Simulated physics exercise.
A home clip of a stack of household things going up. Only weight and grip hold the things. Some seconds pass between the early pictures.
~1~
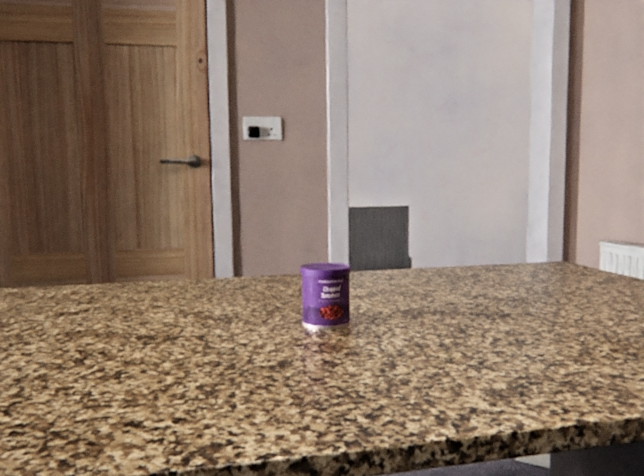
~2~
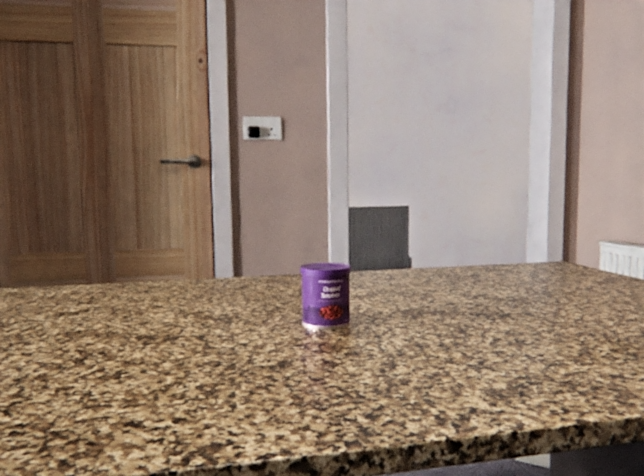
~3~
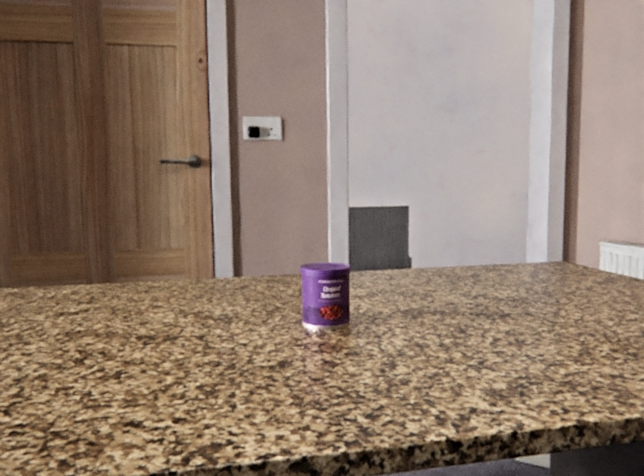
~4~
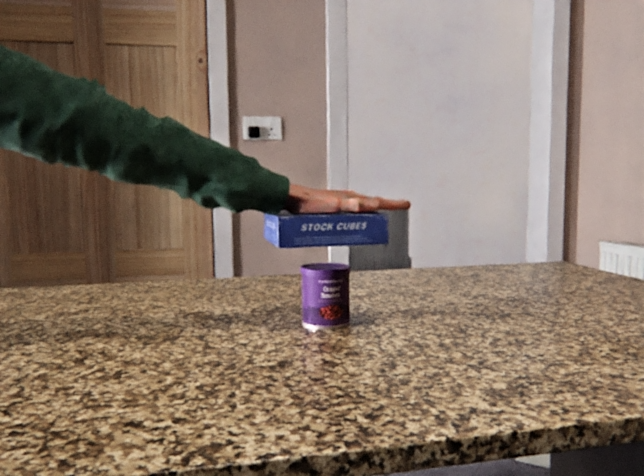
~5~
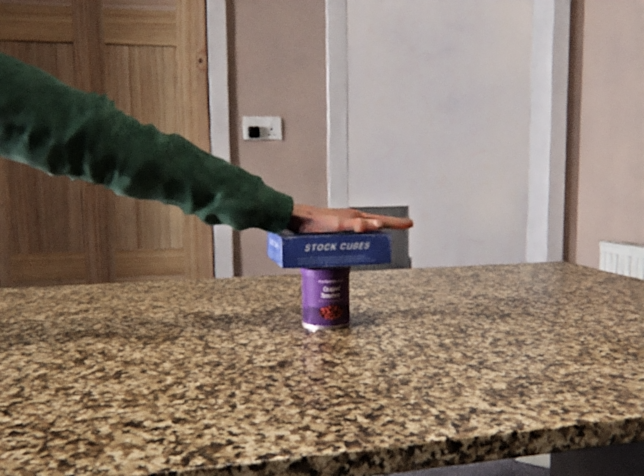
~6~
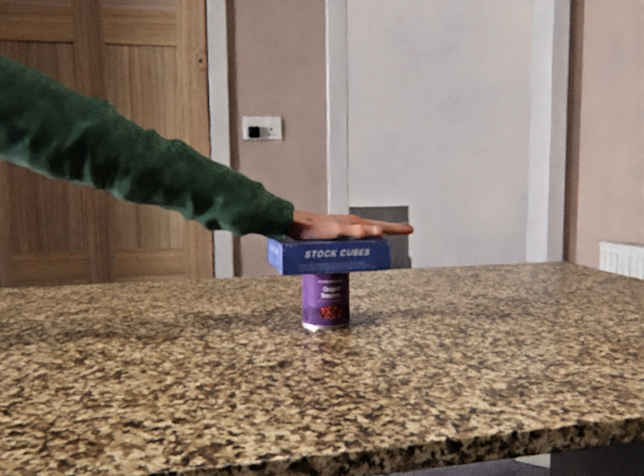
On a speckled stone worktop in a room with a wooden door, a small purple tin stands alone and nothing moves at first. Then an arm in a green sleeve reaches in from the left with a blue stock cubes packet beneath its hand, lowers it onto the tin, and stays resting on top.
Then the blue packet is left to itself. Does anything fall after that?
Outcome: The pile stays up.
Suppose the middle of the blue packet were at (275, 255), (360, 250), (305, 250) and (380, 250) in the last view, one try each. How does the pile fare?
First try: It gives way; second try: It loses its balance; third try: It holds; fourth try: It comes apart.
Then, 0.20 s later than the last frame, all is still.
Then, 0.50 s later than the last frame, blue packet resting near (326, 252).
When it is over, both as before. End places, in pixels of the last picture, blue packet near (326, 252). The pile holds.
